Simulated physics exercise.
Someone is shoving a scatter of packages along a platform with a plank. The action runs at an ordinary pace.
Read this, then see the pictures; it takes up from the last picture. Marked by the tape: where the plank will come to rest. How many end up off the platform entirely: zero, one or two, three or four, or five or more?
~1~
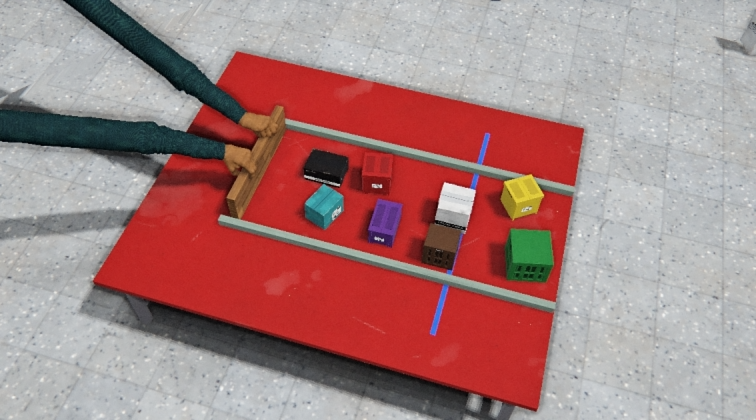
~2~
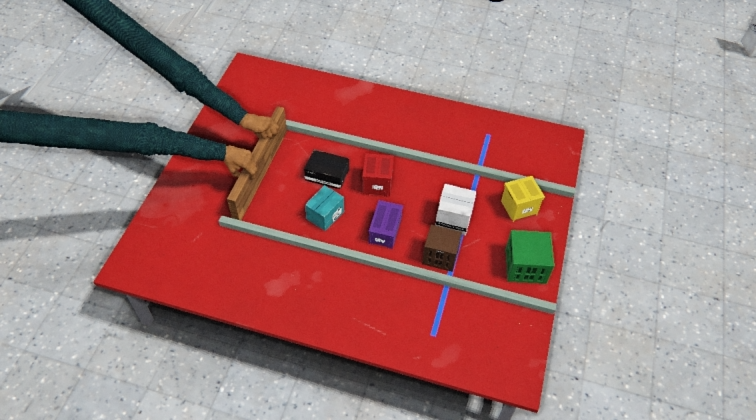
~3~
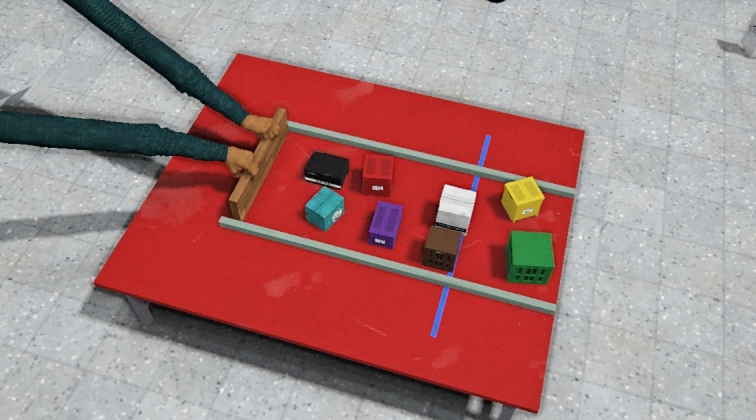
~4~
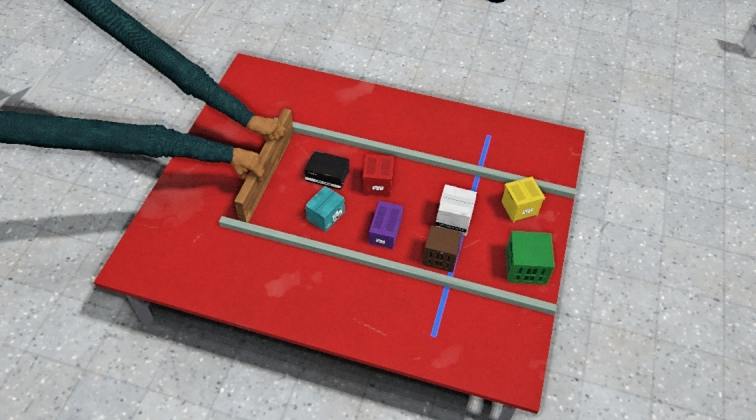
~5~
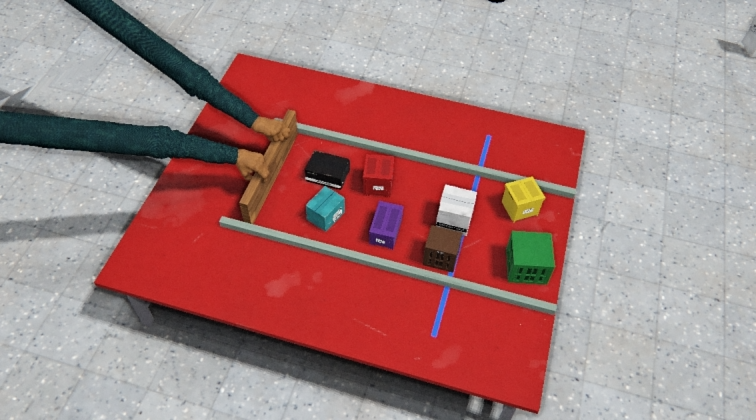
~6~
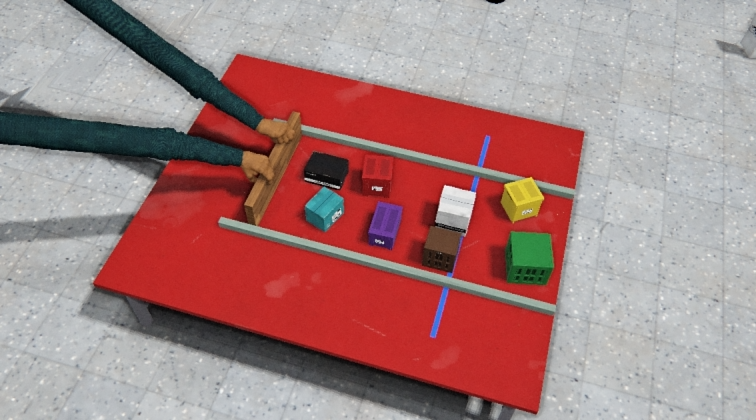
The drop will claim none of them.
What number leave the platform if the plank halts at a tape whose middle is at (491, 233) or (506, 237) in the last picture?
In that order 2 and 4.
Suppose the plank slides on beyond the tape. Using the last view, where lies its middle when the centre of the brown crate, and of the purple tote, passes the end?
Middle: Roughly (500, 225); roughly (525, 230).
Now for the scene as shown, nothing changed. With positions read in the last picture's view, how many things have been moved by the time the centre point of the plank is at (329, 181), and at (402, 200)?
The counts are 3 and 6.
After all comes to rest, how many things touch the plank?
It ends up touching 2.
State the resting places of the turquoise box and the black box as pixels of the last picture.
The first near (471, 244), the second near (487, 209).
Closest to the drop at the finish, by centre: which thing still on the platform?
It's the green crate.
Early on, none off yet; green crate at rest near (529, 259); yellow tote at rest near (521, 200); white box at rest near (455, 211).
A while later, none off yet; green crate at rest near (529, 259); yellow tote at rest near (521, 200); white box travelled a little near (463, 215).
Further along, none off yet; green crate travelled a little near (532, 262); yellow tote moving near (523, 201); white box travelled about its own width near (501, 232).
Finally, the number that fall off is zero.
